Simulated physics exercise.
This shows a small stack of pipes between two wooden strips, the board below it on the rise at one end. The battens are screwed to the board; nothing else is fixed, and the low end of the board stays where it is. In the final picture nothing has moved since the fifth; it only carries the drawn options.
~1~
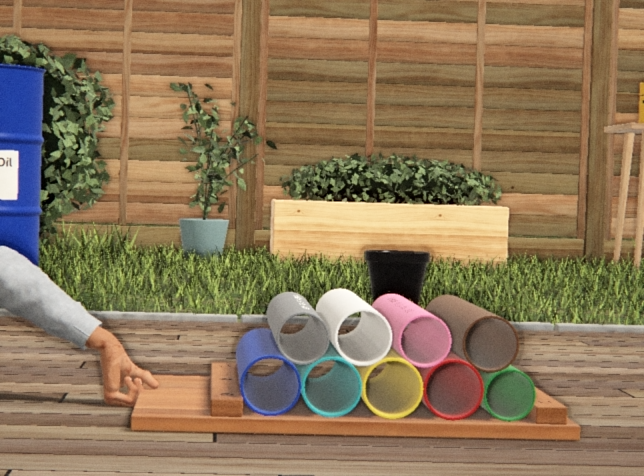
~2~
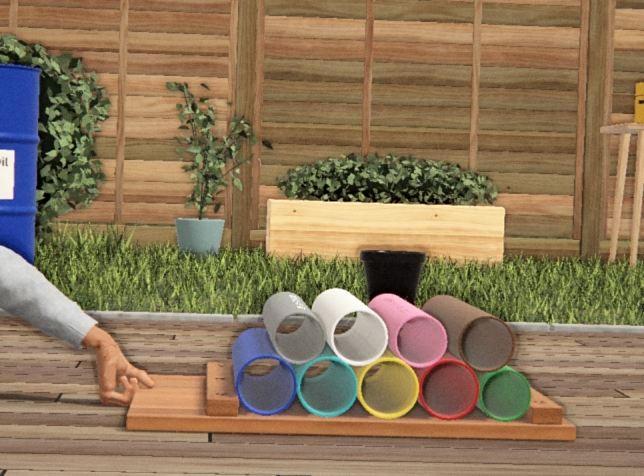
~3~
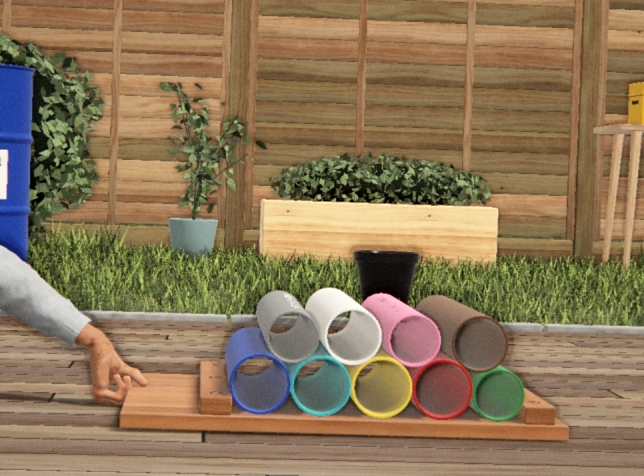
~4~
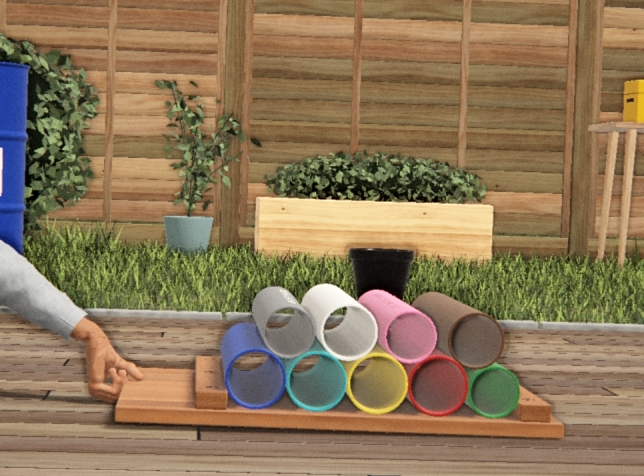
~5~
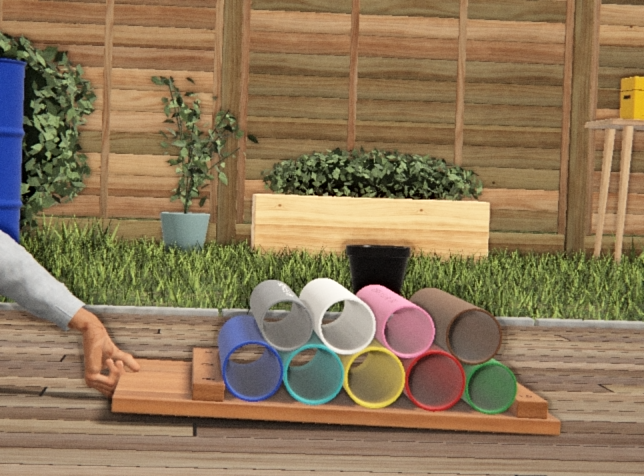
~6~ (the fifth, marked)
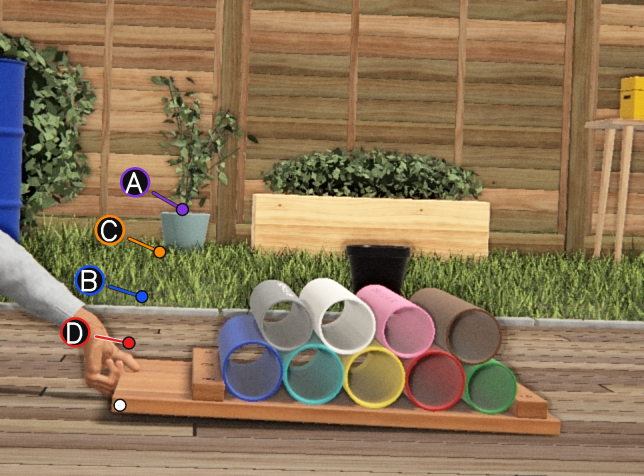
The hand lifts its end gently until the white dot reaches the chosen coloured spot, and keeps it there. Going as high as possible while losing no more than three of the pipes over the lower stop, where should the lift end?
The last mark within the limit is A.
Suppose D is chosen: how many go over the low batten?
It comes to none.
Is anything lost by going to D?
No.
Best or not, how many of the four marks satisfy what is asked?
The number is four.
On the marked copy, A at (182, 210); B at (142, 296); C at (160, 252); D at (129, 343); the white dot at (120, 405).
Following A. Soon after the start, board at 17°.
Later, board at 28°.
In the end, board at 28°, one over the low batten (brown).
As for the rest, B none over the low batten; C one over the low batten (brown); D none over the low batten.
